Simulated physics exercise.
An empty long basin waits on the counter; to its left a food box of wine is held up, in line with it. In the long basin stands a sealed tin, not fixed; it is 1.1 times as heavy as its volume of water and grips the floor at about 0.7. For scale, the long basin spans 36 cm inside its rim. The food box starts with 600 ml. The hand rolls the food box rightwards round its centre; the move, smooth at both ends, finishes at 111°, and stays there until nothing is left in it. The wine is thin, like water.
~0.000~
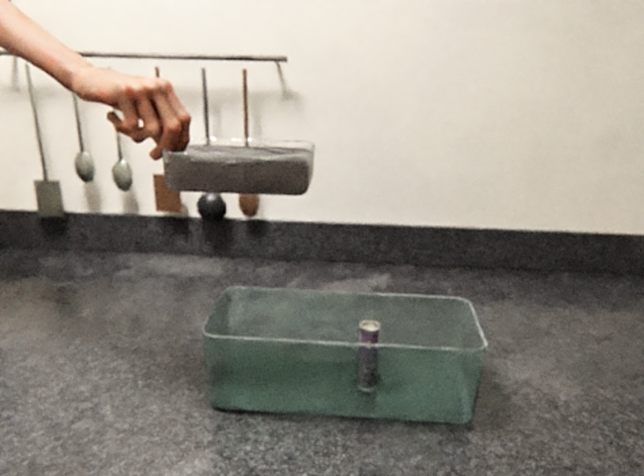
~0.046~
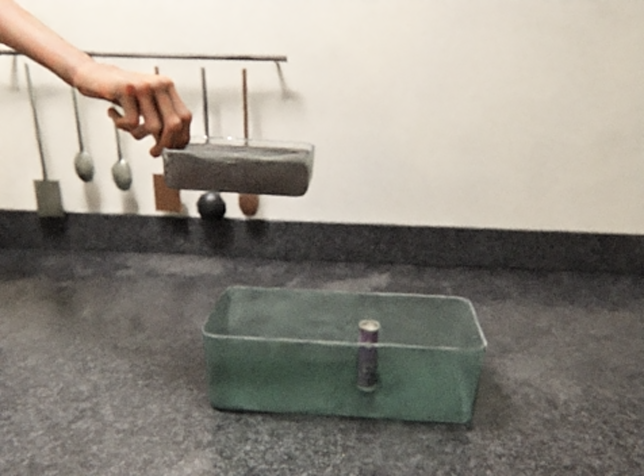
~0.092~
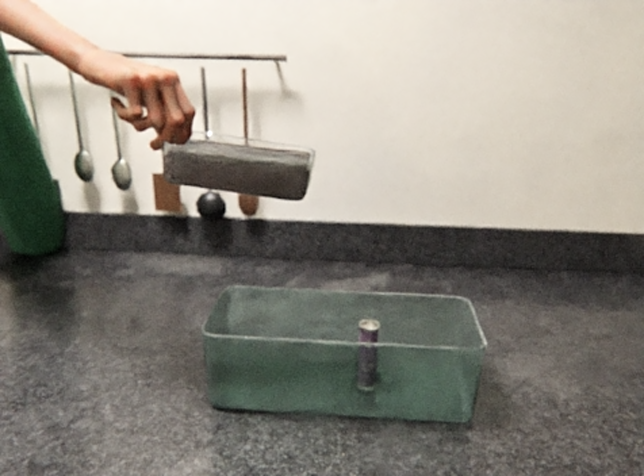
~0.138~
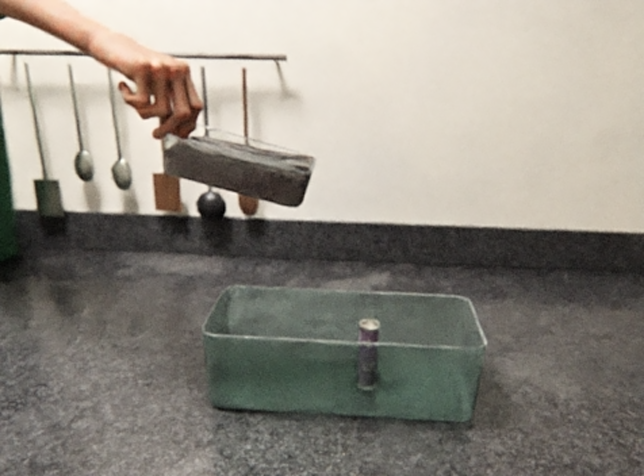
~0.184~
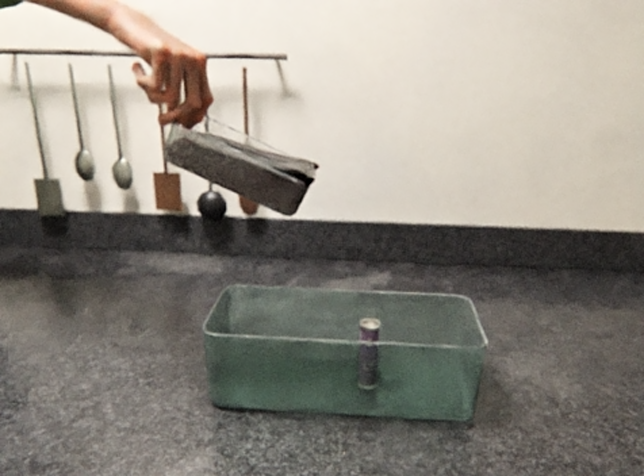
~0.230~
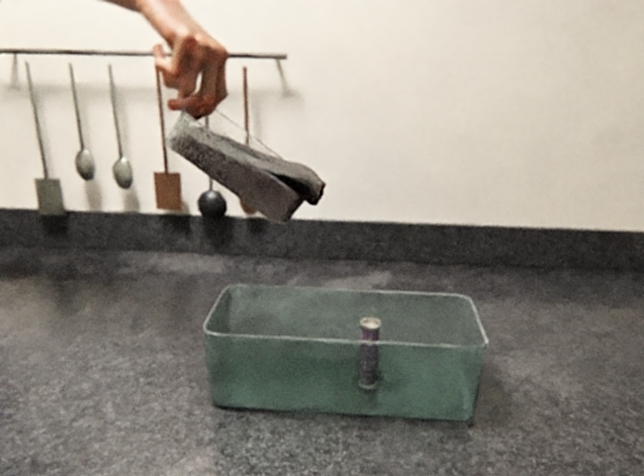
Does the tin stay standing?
The tin falls.
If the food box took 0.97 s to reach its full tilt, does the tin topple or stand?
Then it remains upright.
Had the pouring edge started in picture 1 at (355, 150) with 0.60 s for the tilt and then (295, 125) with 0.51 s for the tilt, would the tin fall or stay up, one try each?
First it stays up; then it topples.
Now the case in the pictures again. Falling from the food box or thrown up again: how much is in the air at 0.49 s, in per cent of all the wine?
About 50 per cent.
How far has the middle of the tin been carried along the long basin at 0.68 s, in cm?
About 6 cm.
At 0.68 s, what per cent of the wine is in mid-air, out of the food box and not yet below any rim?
Some 8 per cent.
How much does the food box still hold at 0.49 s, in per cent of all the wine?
Some 7 per cent.
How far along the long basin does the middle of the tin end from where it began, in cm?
Some 7.0 cm.
By 0.49 s the tilt is 102° and 7 per cent is still to pour; the tin stands where it began.
By 0.68 s the tilt is 111° and 1 per cent is still to pour; the tin lies on its side.
By 0.88 s the tilt is 111° and 0 per cent is still to pour; the tin lies on its side.
By 1.10 s the tilt is 111° and 0 per cent is still to pour; the tin lies on its side.
At rest the tin lies on its side.
